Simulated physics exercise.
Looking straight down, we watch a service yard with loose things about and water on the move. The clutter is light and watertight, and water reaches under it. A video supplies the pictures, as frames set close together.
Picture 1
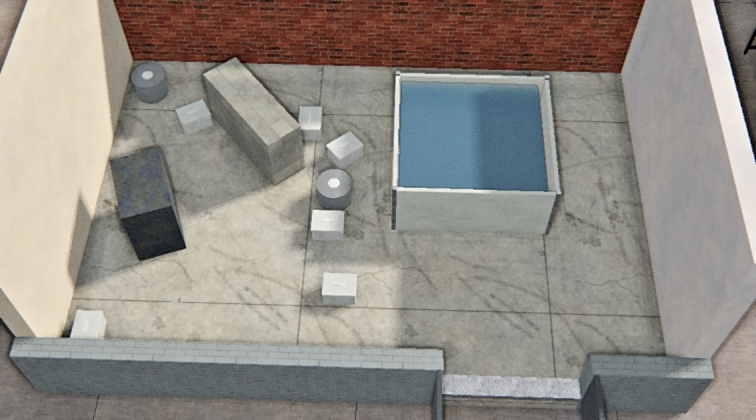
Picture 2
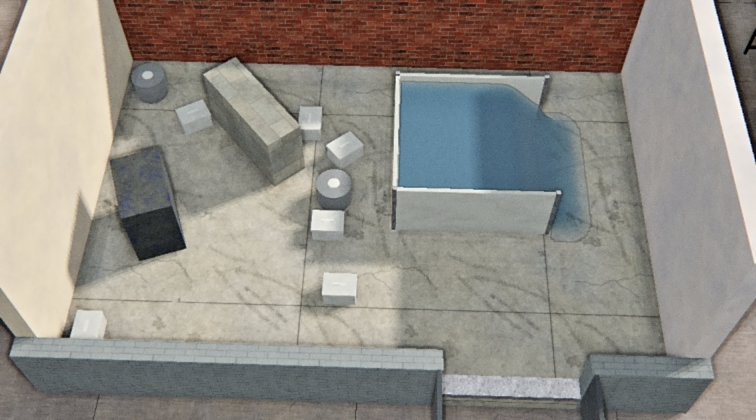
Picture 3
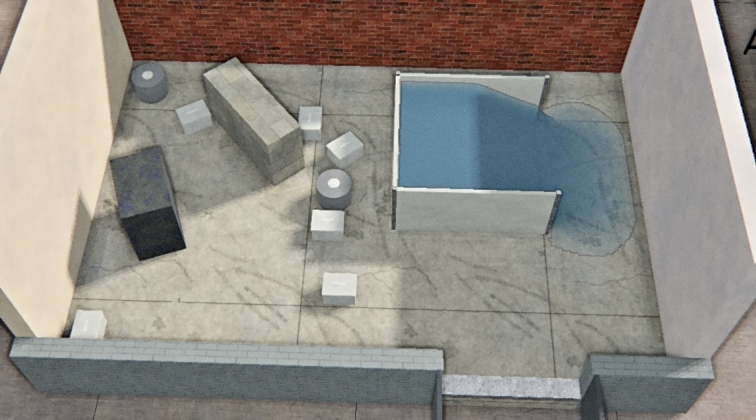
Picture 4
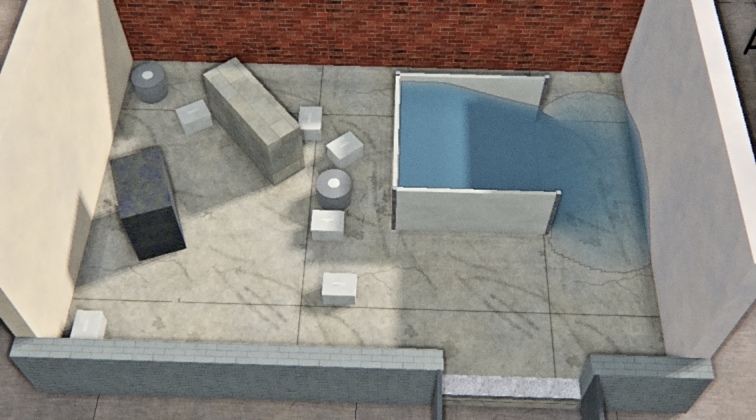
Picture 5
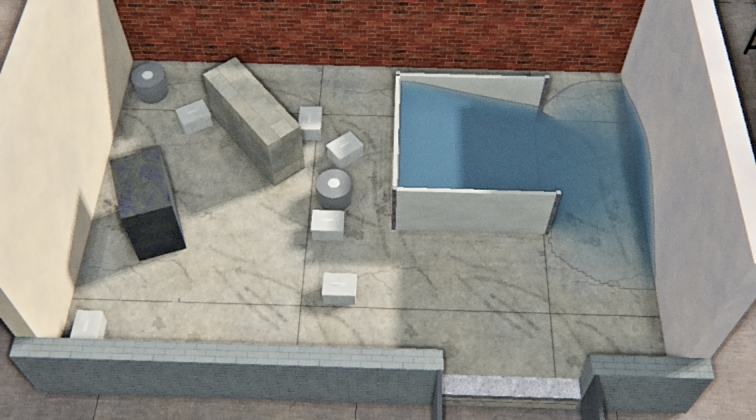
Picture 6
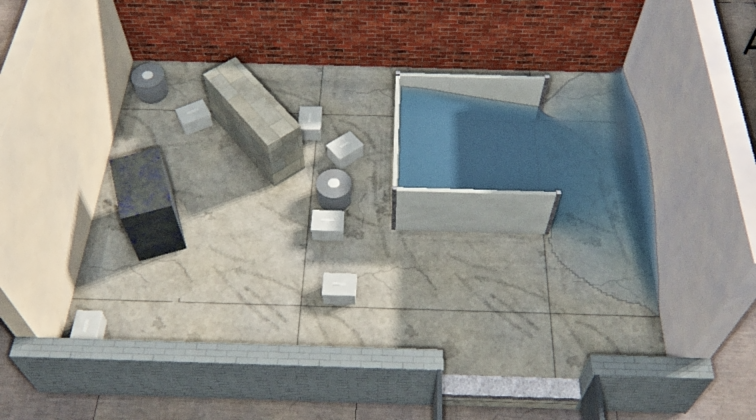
A large white-walled tank of blue water stands right of centre in a walled concrete yard, seen from high above with a red brick wall behind. Grey cylinders, small white boxes, a long grey block and a dark block sit across the left and middle. The tank's right side opens and water pours out, spreading to the right wall and running along it, while the objects and camera stay still.
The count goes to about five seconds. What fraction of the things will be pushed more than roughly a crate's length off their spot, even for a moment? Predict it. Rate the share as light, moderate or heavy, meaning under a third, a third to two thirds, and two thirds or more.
Moderate.
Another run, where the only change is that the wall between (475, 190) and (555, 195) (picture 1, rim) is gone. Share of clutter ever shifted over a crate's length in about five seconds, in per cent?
It comes out at roughly 0 per cent.
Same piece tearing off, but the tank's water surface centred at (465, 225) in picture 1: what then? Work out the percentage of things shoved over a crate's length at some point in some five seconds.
20 %, roughly.
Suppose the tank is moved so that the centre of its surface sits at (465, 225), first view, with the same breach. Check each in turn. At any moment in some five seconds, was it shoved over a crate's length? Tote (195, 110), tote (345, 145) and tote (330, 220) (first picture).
Result per object - stayed close, went far, stayed close.
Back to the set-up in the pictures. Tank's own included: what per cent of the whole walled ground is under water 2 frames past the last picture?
Roughly 25 %.
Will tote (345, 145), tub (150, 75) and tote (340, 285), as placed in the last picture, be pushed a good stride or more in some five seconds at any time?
Object by object as listed: Kept nearby, then got well clear, then got well clear.
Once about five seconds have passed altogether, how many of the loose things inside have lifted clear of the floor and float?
3 of them.
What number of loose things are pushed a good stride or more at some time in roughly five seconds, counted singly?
It totals 3.
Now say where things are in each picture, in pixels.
The first frame shows a tote at (310, 118) rests on the ground; a tote at (193, 112), on the bottom; 0 of 8 have shifted.
The second frame shows a tote at (310, 118), on the bottom; a tote at (193, 112), on the bottom; 0 of 8 have shifted.
The third frame shows a tote at (310, 118), on the bottom; a tote at (193, 112), on the bottom; 0 of 8 have shifted.
The fourth frame shows a tote at (310, 118) rests on the ground; a tote at (193, 112) rests on the ground; 0 of 8 have shifted.
The fifth frame shows a tote at (310, 118) rests on the ground; a tote at (193, 112), on the bottom; 0 of 8 have shifted.
The sixth frame shows a tote at (310, 118) rests on the ground; a tote at (193, 112) rests on the ground; 0 of 8 have shifted.
A moment on, 0 of 8 are well off their spots; 0 afloat.
Next, 0 of 8 are well off their spots; 0 afloat.
Later, 0 of 8 are well off their spots; 2 afloat.
In the end, 3 of 8 are well off their spots, and 3 have been at some point; 3 afloat.
